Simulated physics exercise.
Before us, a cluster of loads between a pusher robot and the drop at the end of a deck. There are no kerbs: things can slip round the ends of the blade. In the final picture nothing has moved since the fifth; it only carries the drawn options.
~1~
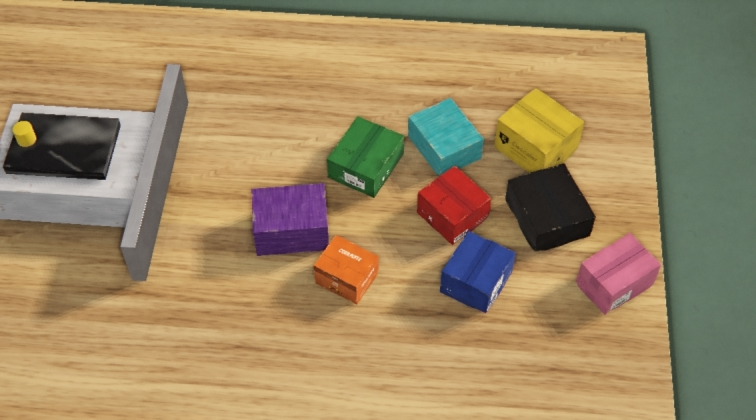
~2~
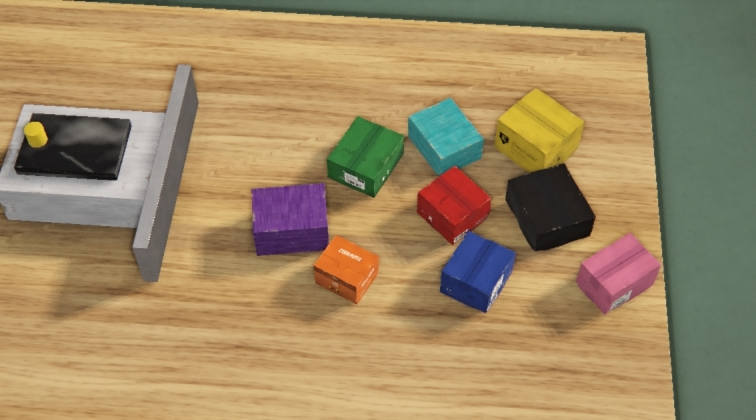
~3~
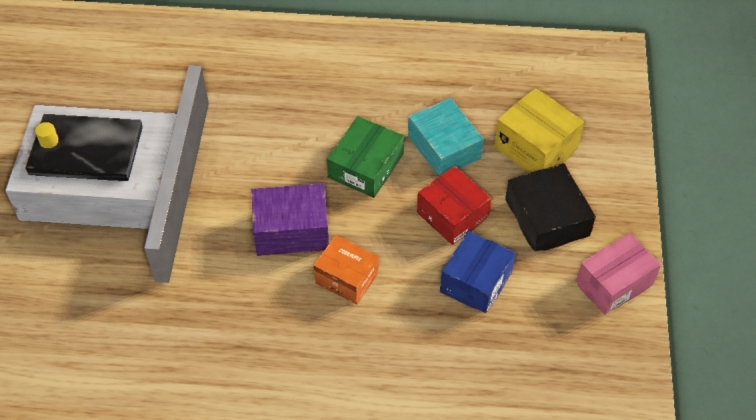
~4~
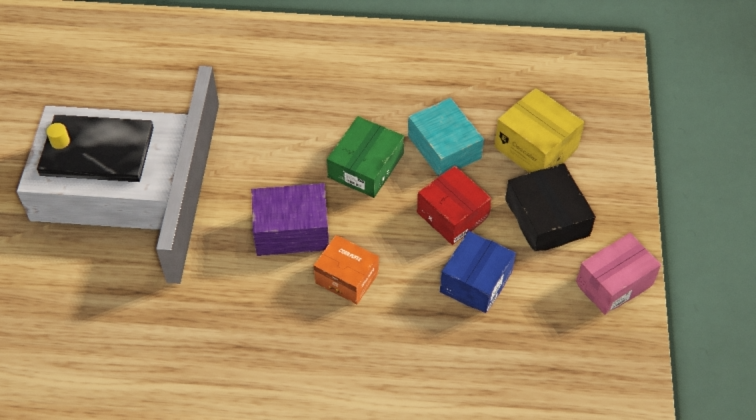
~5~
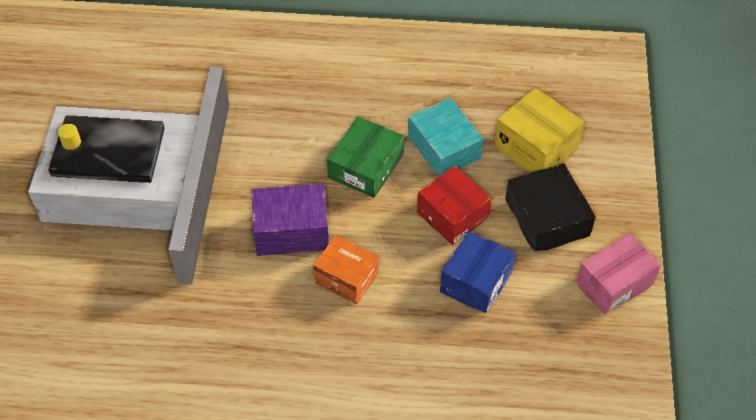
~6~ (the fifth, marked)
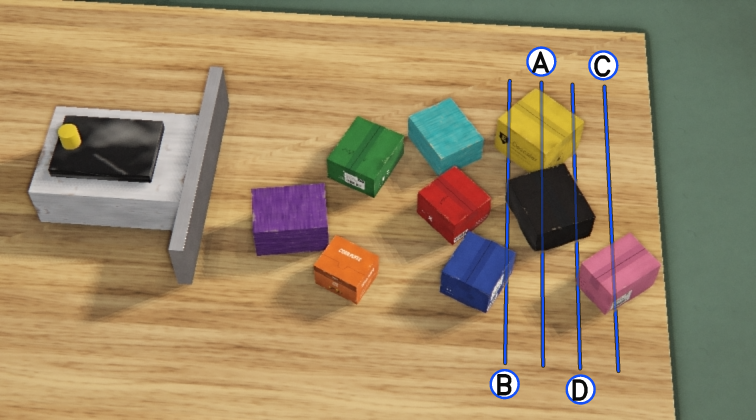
A pusher robot with an upright grey plate edging right across a wooden deck towards a cluster of motionless coloured boxes.
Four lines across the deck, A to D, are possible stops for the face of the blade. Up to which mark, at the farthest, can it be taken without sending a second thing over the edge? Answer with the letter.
B is the last line within the limit.
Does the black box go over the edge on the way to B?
No.
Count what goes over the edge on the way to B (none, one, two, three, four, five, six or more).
By then, none.
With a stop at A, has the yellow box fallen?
Yes.
On the marked copy, A at (542, 212); B at (508, 209); C at (611, 216); D at (576, 214).
With B. Early on, robot (226, 155); orange box (362, 277); purple crate (349, 225).
Further on, robot (337, 162); yellow box (574, 136); black box (570, 207).
At the end, robot (422, 167); yellow box (647, 135); black box (646, 224); none fallen.
As for the rest, A drops three; C drops six; D drops three.
